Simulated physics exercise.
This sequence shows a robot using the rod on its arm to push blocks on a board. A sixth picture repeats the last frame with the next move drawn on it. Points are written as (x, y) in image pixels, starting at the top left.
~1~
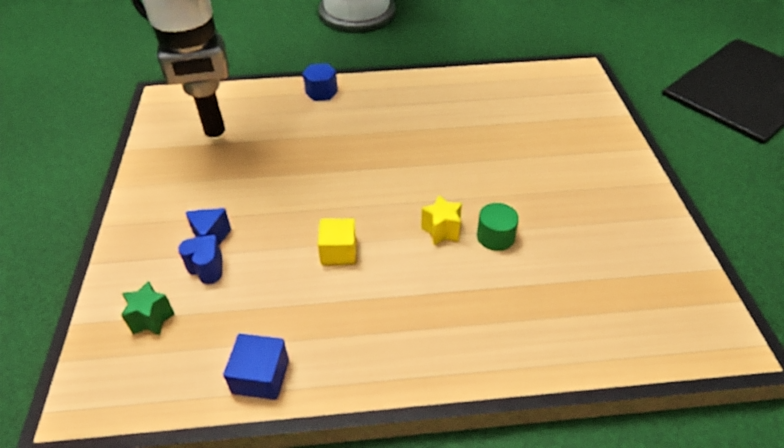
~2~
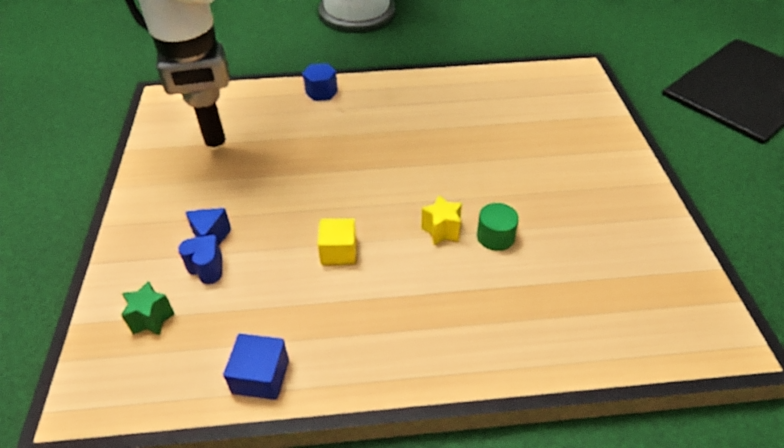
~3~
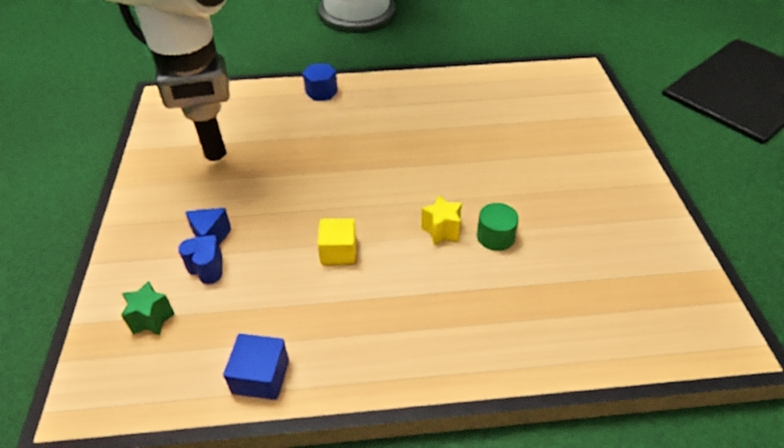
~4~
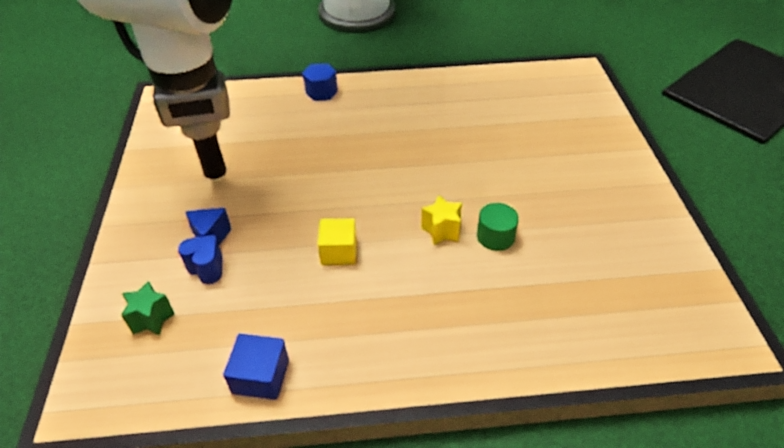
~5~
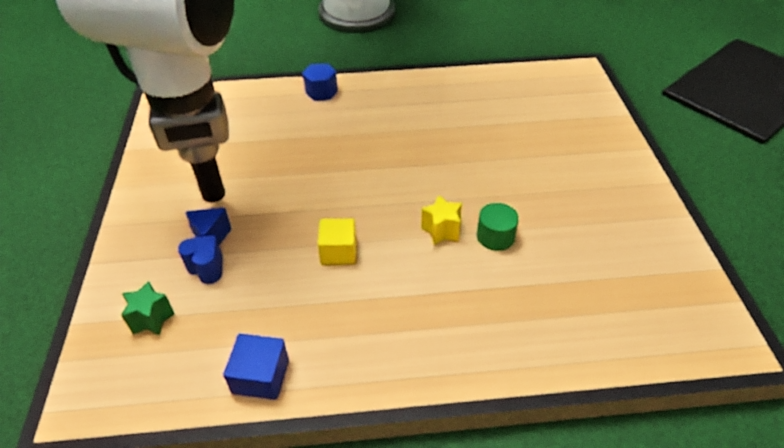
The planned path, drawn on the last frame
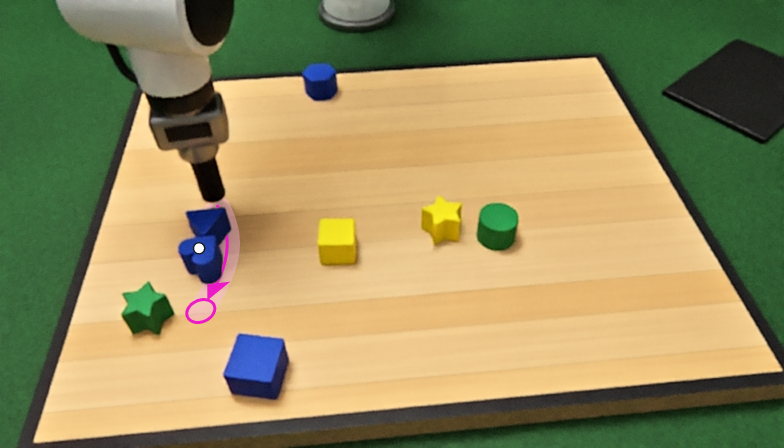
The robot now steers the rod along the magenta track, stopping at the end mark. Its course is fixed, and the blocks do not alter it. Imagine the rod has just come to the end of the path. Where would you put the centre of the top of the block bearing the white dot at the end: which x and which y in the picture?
If I read the scene right, the answer is (156, 306).
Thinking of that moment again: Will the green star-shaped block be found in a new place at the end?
My answer is yes.
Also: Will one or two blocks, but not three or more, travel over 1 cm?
Short answer: No.
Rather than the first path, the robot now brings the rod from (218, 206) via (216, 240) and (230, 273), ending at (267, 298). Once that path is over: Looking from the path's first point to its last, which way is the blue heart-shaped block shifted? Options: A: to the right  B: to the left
My answer is option A.
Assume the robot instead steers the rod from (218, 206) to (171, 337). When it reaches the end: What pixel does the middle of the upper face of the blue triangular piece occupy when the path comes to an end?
The point I'd pick in the picture is (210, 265).
Path on the board, from (218, 206) over (227, 236) and (222, 272) to (201, 311); the dot is on the blue heart-shaped block.
The first path, step by step. One third of the way, rod (223, 226); blue heart-shaped block (194, 256), turned 15° anticlockwise; blue triangular piece (200, 232), turned 45° clockwise.
Two thirds of the way, rod (218, 261); blue heart-shaped block (178, 281), turned 15° clockwise; blue triangular piece (186, 257), turned 75° clockwise.
At the end, rod (196, 300); green star-shaped block (119, 309), turned 35° clockwise; blue heart-shaped block (156, 306), turned 35° clockwise; blue triangular piece (175, 268), turned 100° clockwise; blue square piece in place.
